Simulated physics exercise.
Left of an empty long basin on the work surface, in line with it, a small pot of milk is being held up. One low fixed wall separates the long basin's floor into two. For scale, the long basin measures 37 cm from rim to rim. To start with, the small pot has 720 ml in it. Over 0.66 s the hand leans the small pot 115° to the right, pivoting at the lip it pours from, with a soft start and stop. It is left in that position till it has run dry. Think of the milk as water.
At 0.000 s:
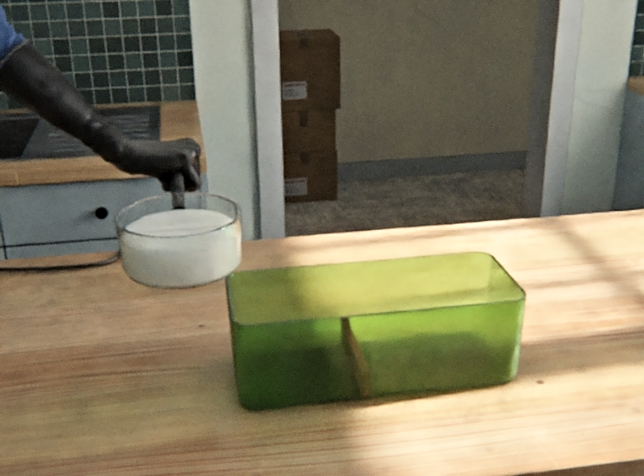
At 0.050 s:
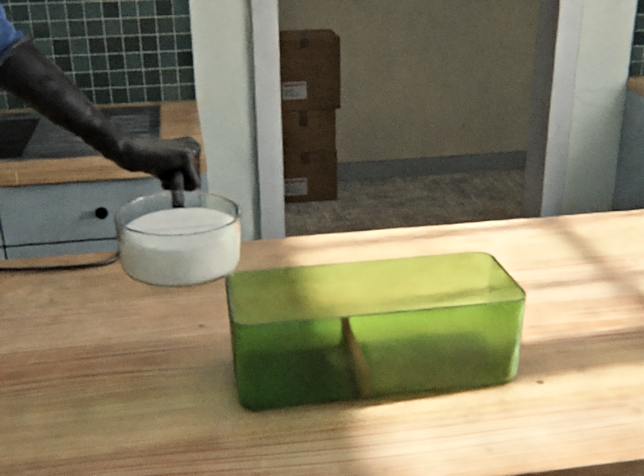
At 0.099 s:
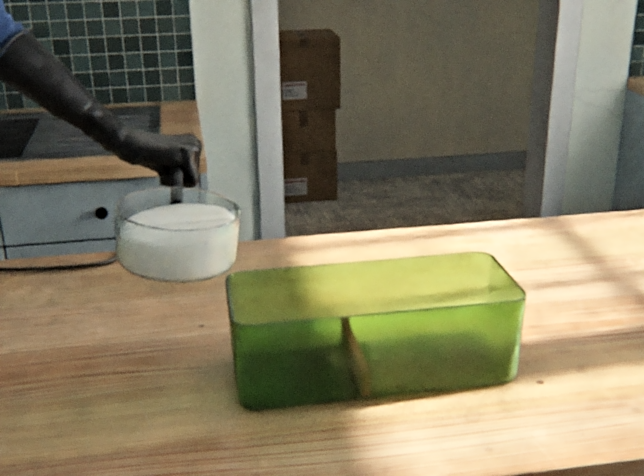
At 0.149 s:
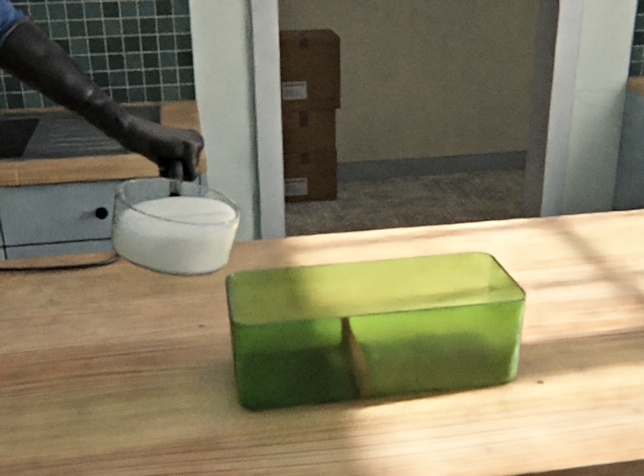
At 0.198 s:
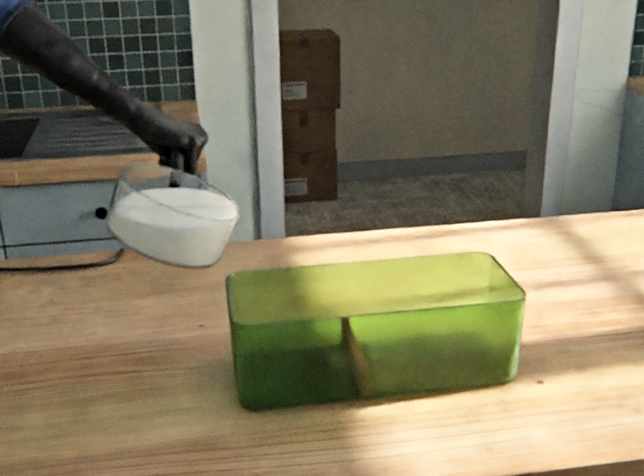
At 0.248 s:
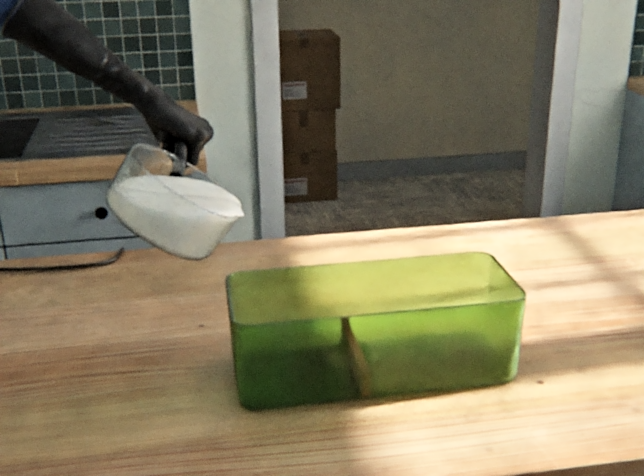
The video shows a dark-gloved hand holding a small clear pot of milk above a wooden counter, left of an empty green long basin with a low dividing wall, and steadily tilting the pot rightward until milk reaches its lip.
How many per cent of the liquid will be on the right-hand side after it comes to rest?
Some 35 per cent will be on the right-hand side.
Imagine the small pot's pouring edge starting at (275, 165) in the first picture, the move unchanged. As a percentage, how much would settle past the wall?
In that case roughly 70 per cent.
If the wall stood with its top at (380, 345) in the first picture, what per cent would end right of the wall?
That would be about 25 in a hundred, I'd say.
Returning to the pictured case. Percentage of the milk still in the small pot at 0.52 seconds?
Near 26 in a hundred.
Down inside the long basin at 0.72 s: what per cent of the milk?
Value: Approx. 92 %.
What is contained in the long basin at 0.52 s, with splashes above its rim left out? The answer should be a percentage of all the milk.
Around 12 percent.
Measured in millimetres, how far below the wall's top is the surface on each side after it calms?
Close to 14 mm left and close to 26 mm right.
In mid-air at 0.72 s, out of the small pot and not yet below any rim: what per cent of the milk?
I'd put it at about 8 per cent of the liquid.
By 0.52 s the tilt is 103° and 25 per cent is still to pour, 12 is left of the wall and 0 right of it.
By 0.72 s the tilt is 115° and 1 per cent is still to pour, 57 is left of the wall and 34 right of it.
By 0.93 s the tilt is 115° and 0 per cent is still to pour, 62 is left of the wall and 30 right of it.
By 1.16 s the tilt is 115° and 0 per cent is still to pour, 63 is left of the wall and 34 right of it.
At rest 62 per cent lies left of the wall, 35 right of it and 3 outside.
